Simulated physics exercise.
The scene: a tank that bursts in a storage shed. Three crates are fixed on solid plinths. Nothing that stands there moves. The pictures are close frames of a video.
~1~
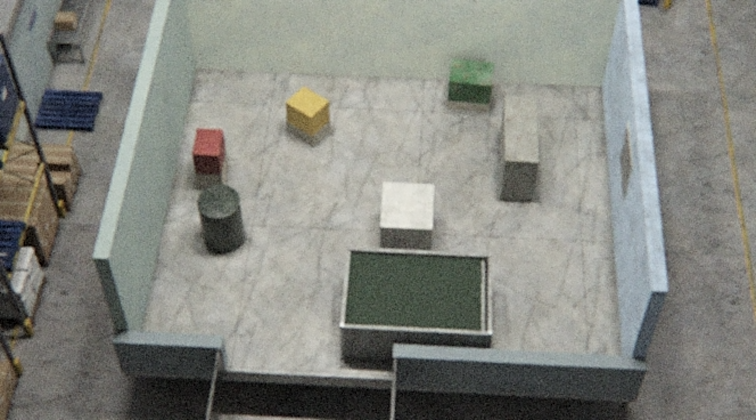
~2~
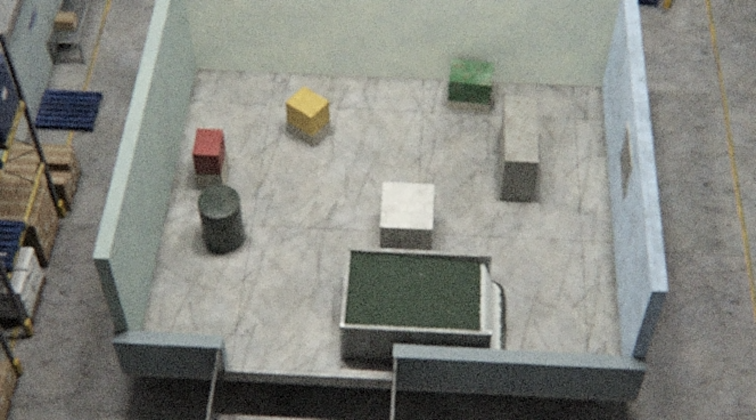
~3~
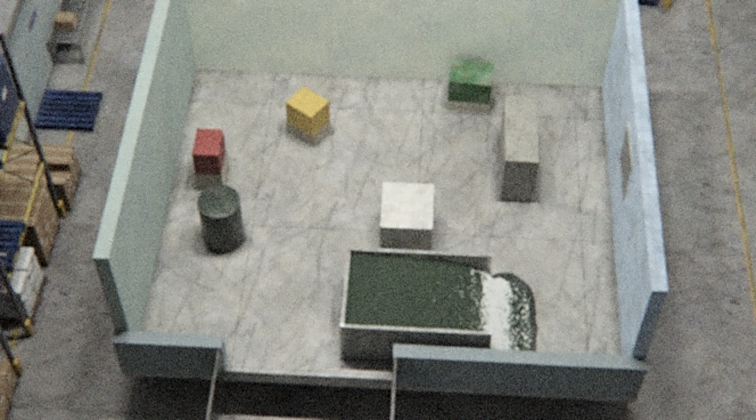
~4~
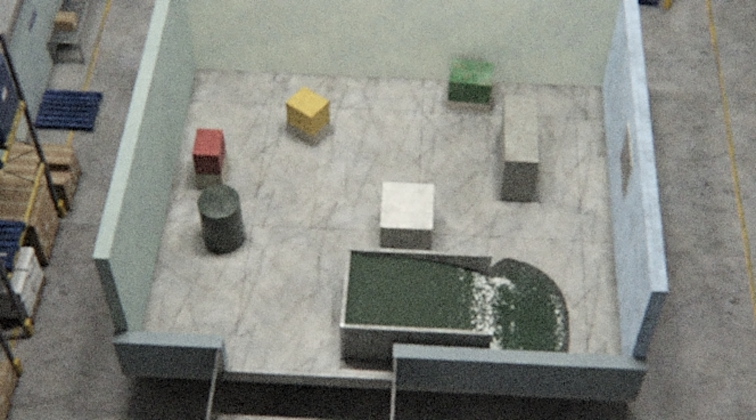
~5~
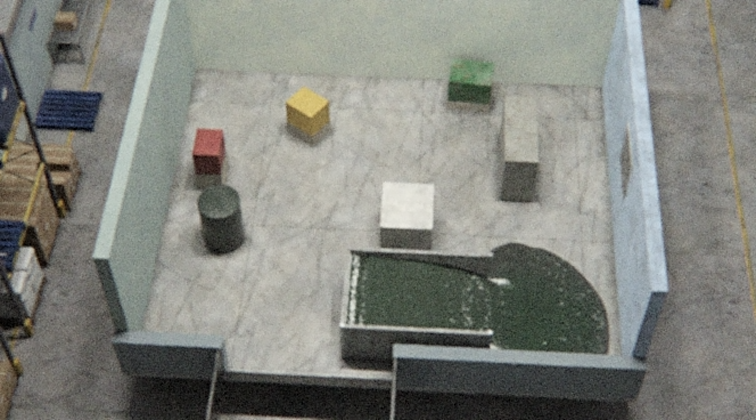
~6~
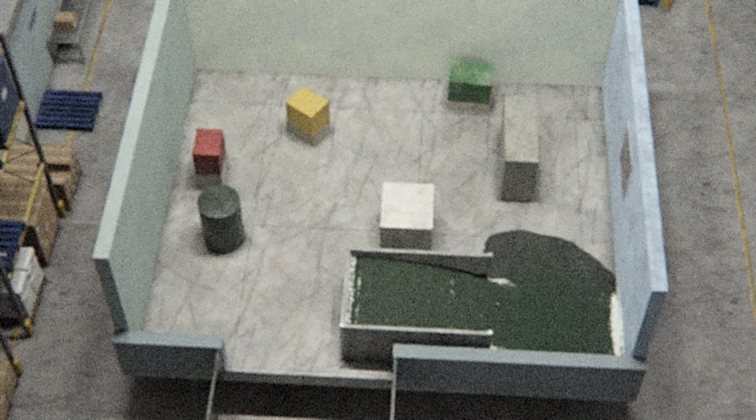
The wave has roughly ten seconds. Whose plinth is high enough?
One by one: The yellow crate stays dry; the red crate stays dry; the green crate gets wet.
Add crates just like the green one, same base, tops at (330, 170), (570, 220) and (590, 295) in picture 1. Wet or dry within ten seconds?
In that order: Keeps dry, is wetted, ends up wet.
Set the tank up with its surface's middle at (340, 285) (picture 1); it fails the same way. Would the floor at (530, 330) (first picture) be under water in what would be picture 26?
At that place: Covered.
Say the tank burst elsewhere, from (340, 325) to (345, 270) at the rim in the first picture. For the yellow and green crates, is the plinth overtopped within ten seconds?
In short: The yellow one remains dry; the green one escapes it.
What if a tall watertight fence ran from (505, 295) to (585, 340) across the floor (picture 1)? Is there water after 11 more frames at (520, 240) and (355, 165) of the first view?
In turn: Under water, no water.
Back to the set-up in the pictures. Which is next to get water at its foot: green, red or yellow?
It is the crate marked green.
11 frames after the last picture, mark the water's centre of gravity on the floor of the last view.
Around (525, 303).
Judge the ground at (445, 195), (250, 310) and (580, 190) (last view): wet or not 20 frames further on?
One after the other: Wet, clear, awash.
A moment on, water covers 15 % of the floor; the yellow crate not reached, the red crate not reached, the green crate not reached.
Next, water covers 20 % of the floor; the yellow crate not reached, the red crate not reached, the green crate not reached.
Then, water covers 30 % of the floor; the yellow crate not reached, the red crate not reached, the green crate water round its plinth.
Later, water covers 65 % of the floor; the yellow crate water round its plinth, the red crate not reached, the green crate water round its plinth.
In the end, water covers 90 % of the floor; the yellow crate stayed above the water, the red crate stayed above the water, the green crate was topped.
